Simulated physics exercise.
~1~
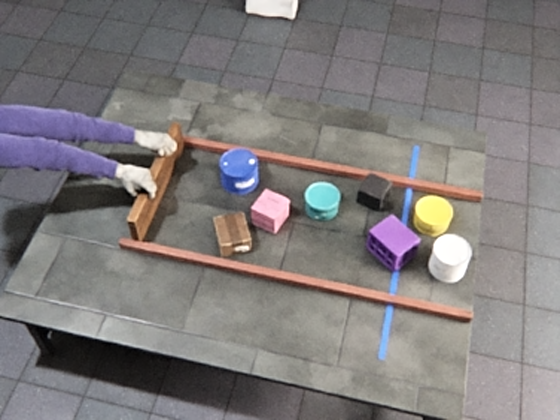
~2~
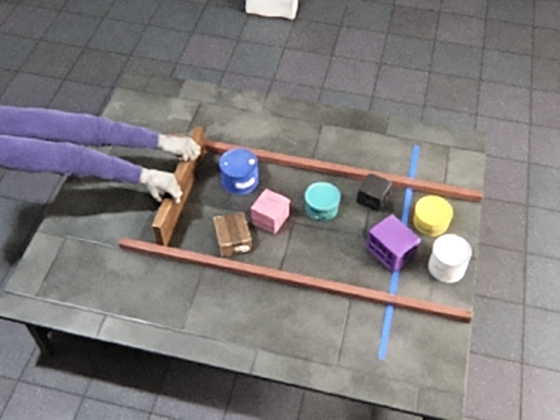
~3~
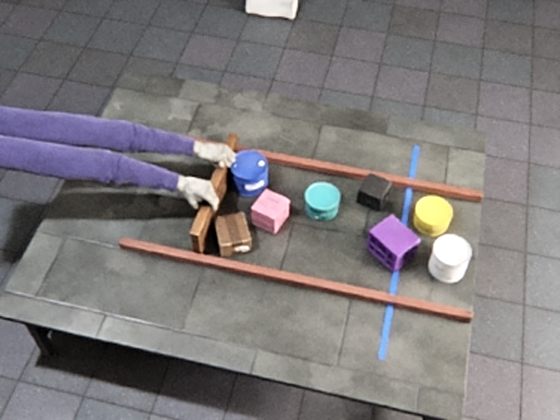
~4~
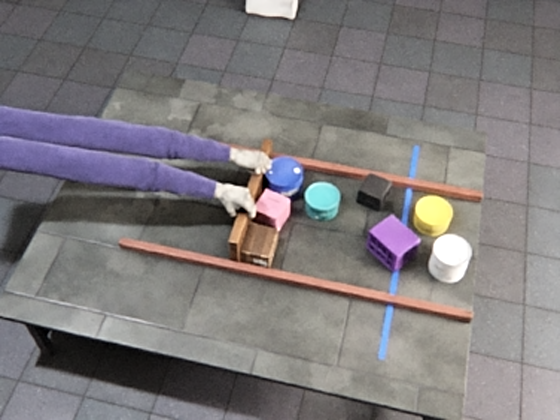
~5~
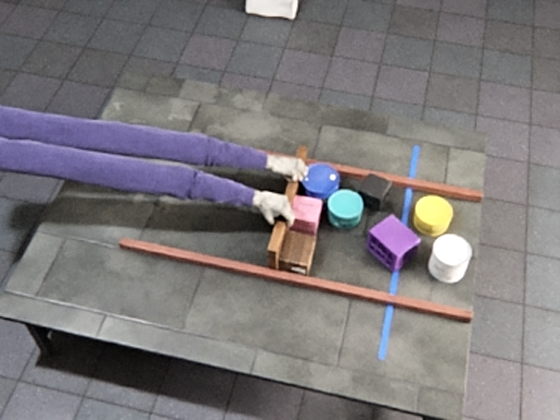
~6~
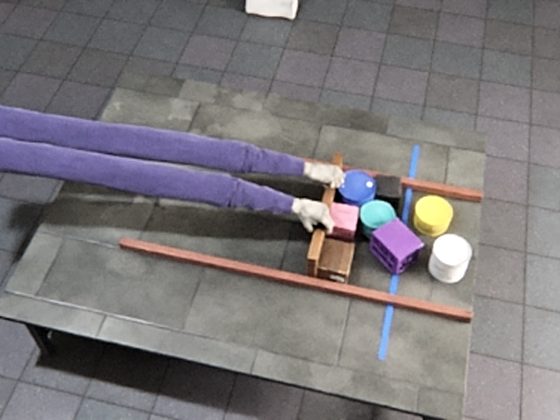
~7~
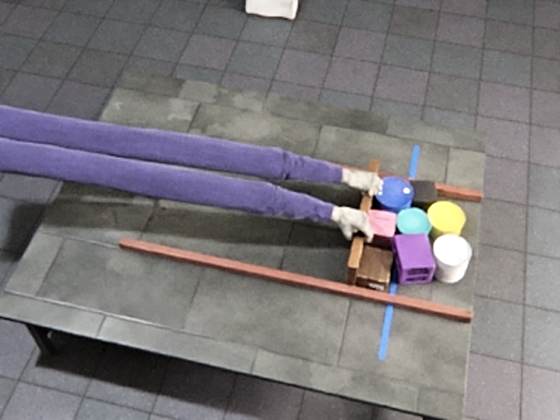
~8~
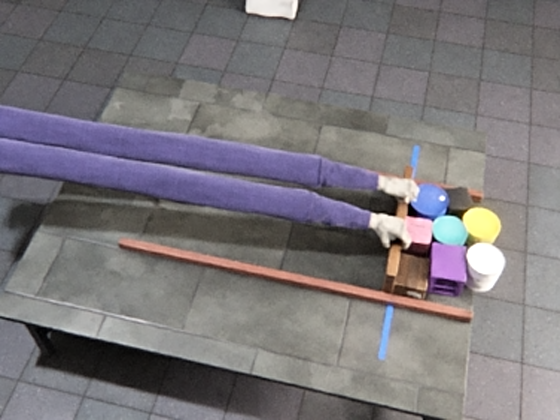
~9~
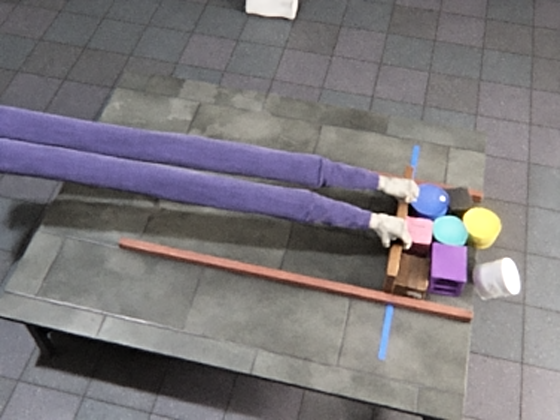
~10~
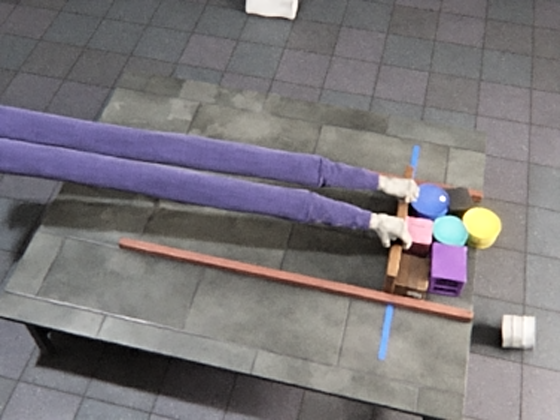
A wooden plank held upright by two gloved hands slides right between two rails, gathering colourful containers and boxes and pushing them together past a blue tape line. It stops, and the white canister tips off the table's right edge onto the floor while the others stay on.
